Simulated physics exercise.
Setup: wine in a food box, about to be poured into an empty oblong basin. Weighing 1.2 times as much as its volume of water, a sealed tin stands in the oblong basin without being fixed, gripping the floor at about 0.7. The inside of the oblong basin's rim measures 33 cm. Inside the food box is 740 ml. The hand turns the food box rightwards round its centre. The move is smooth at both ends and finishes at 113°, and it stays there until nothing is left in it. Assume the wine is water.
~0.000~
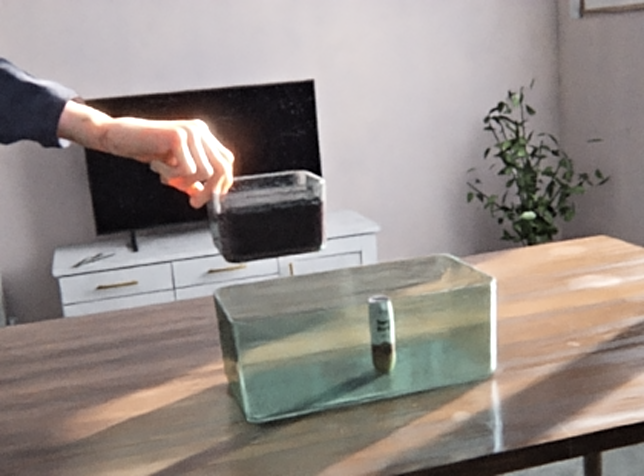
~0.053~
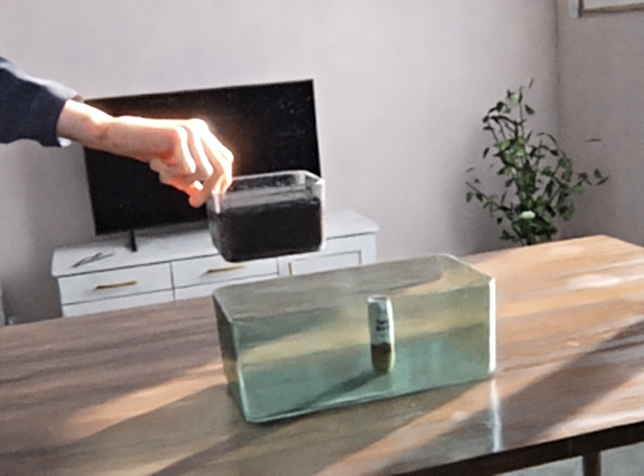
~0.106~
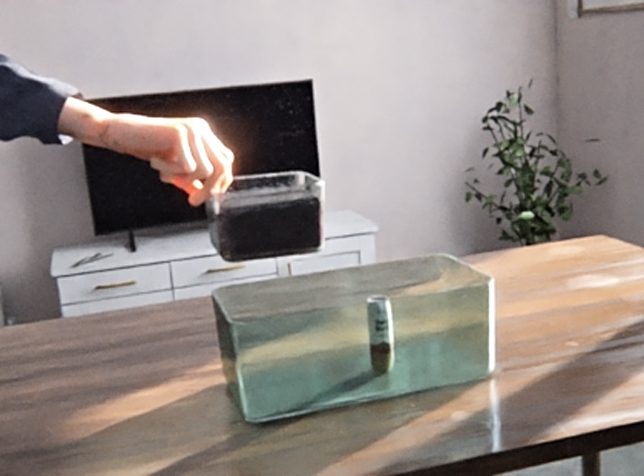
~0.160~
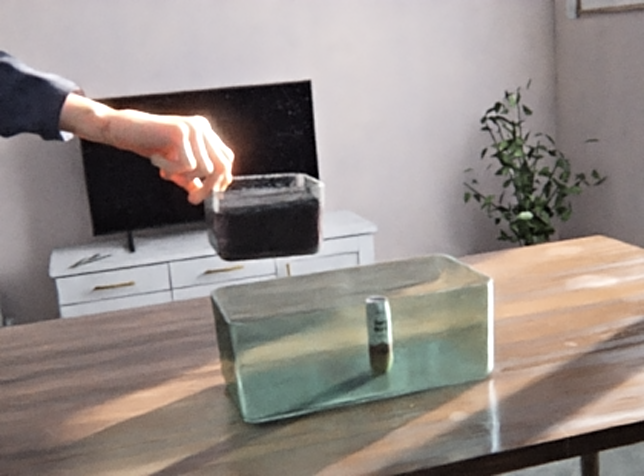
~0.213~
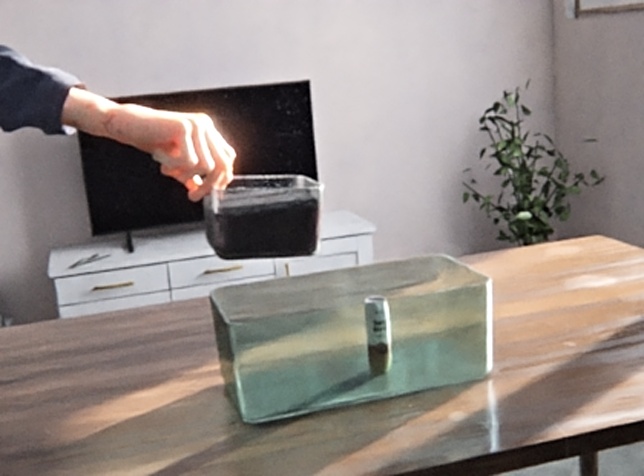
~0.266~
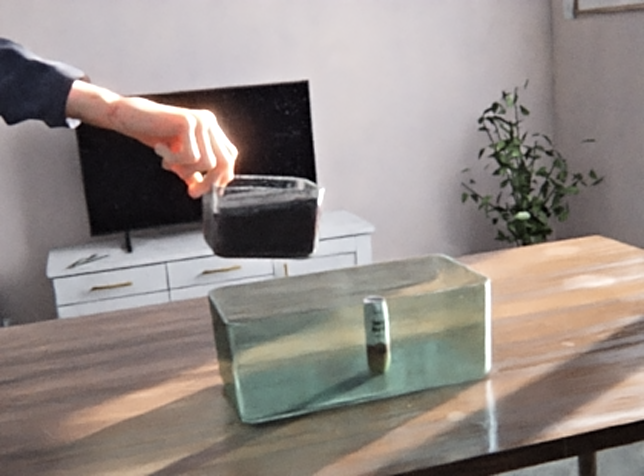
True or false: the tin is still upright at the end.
True.
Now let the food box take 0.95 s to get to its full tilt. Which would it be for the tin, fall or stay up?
Outcome - the tin remains standing.
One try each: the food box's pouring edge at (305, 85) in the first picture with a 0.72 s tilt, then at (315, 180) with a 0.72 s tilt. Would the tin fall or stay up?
Trial 1 - tin stays standing; trial 2 - tin tips.
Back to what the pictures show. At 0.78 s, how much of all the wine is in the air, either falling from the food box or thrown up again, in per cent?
About 22 per cent.
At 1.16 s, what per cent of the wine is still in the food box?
Roughly 12 percent remains.
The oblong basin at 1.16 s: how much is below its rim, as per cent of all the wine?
I reckon close to 82 per cent.
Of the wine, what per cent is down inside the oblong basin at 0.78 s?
The basin holds roughly 14 in a hundred parts at that moment.
After 0.78 s the tilt is 61° and 64 per cent is still to pour; the tin stands where it began.
After 1.16 s the tilt is 100° and 11 per cent is still to pour; the tin stands where it began.
After 1.55 s the tilt is 113° and 0 per cent is still to pour; the tin stands where it began.
After 1.98 s the tilt is 113° and 0 per cent is still to pour; the tin stands where it began.
In the end the tin stands where it began.
